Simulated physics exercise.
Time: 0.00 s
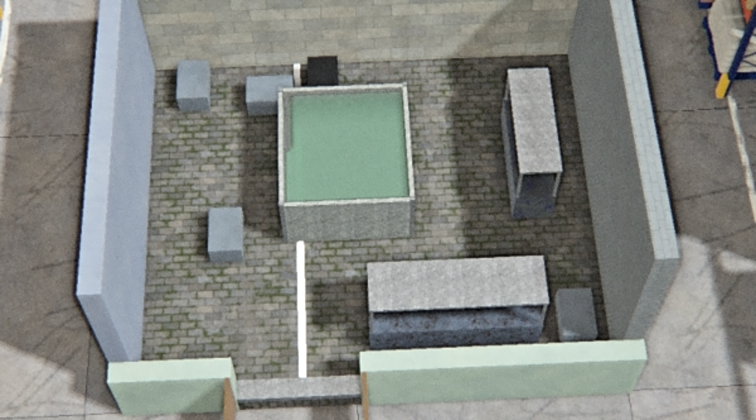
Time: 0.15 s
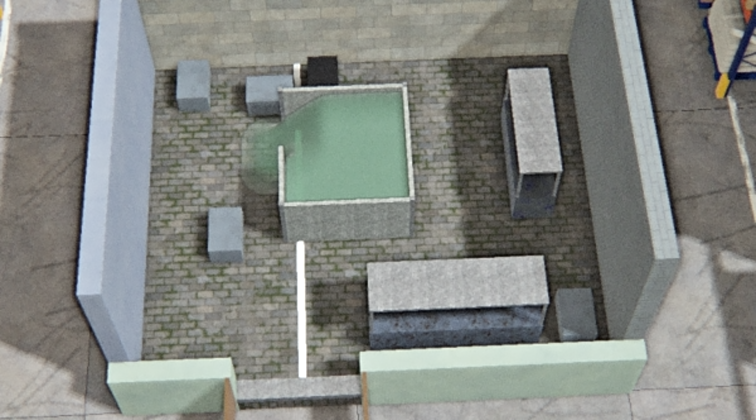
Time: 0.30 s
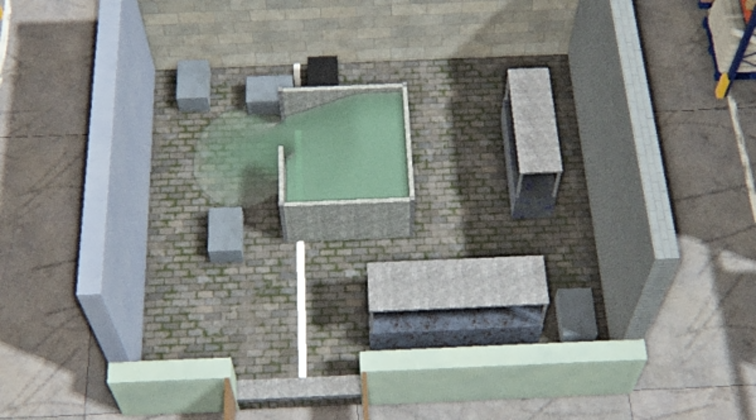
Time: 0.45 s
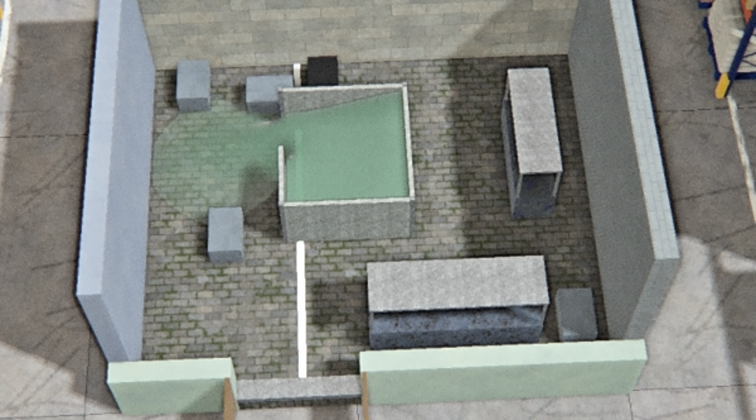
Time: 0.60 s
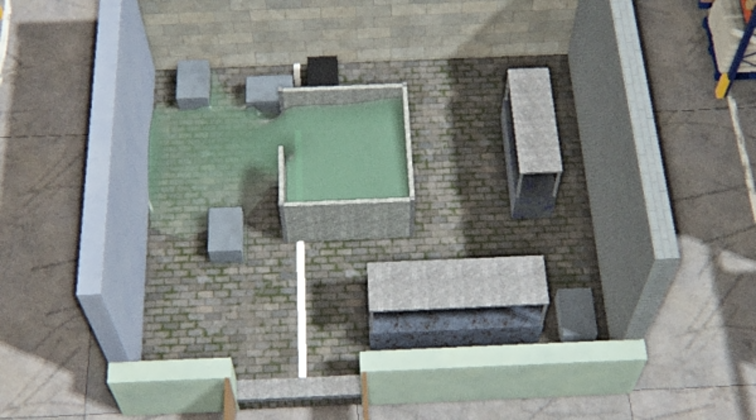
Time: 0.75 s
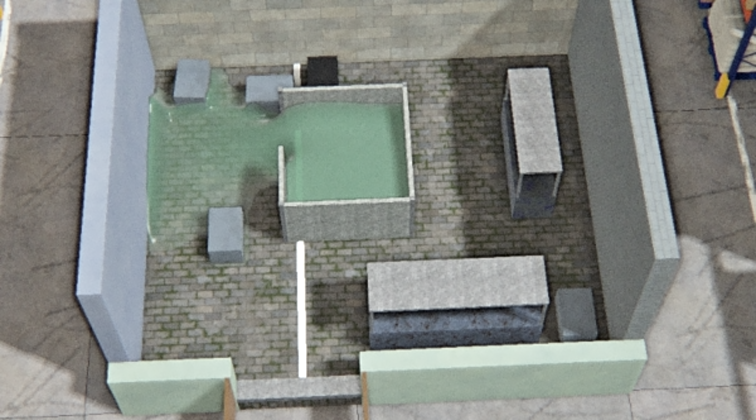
Green water fills a square, grey-walled tank near the back of a walled bay with a stone-paved floor, seen from high above by a camera that stays still. Blue-grey blocks stand to the left, a black one behind, and two long grey units right and in front. Water pours through an opening in the tank's left side, fans across the paving, reaches the left wall and spreads along it.
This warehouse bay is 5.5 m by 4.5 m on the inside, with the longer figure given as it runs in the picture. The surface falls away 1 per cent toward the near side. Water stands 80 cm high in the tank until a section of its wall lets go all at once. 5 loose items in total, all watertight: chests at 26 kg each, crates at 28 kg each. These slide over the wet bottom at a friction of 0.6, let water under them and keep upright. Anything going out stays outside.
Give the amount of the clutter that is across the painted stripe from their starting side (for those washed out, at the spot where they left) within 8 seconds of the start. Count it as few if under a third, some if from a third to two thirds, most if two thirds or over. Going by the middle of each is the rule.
Some.
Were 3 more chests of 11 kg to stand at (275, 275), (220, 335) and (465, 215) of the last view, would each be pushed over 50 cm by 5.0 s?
Result, in sequence: Not exceeded, exceeded, not exceeded.
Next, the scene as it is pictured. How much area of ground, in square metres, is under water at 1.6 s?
Wet area: Approx. 8.5 m2.
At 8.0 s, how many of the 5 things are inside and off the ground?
Tally: 1 of them.
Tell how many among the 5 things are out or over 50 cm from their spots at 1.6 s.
The answer is 0.
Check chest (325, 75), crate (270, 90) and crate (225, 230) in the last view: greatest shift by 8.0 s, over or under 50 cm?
Result by item: Beyond it; beyond it; within it.
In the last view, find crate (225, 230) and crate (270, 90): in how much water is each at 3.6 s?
Some 6 cm at the first, some 11 cm at the second.
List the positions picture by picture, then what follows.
In the first picture, a crate at (193, 79), on the bottom; a crate at (269, 88) rests on the ground; 2.4 m2 under water; 0 of 5 have shifted.
In the second picture, a crate at (193, 79) rests on the ground; a crate at (269, 88), on the bottom; water covers 3.0 m2; 0 of 5 have shifted.
In the third picture, a crate at (193, 79), on the bottom; a crate at (269, 88), on the bottom; 3.8 m2 under water; 0 of 5 have shifted.
In the fourth picture, a crate at (193, 79), on the bottom; a crate at (269, 88), on the bottom; water covers 4.8 m2; 0 of 5 have shifted.
In the fifth picture, a crate at (193, 79) rests on the ground; a crate at (269, 88) rests on the ground; 5.3 m2 under water; 0 of 5 have shifted.
In the sixth picture, a crate at (191, 78), on the bottom; a crate at (269, 88) rests on the ground; water covers 5.6 m2; 0 of 5 have shifted.
After 1.6 s 0 of 5 are over the mark; 1 afloat.
After 3.6 s 2 of 5 are over the mark; 2 afloat.
After 5.6 s 2 of 5 are over the mark; 1 afloat.
After 8.0 s 2 of 5 are over the mark; 1 afloat.
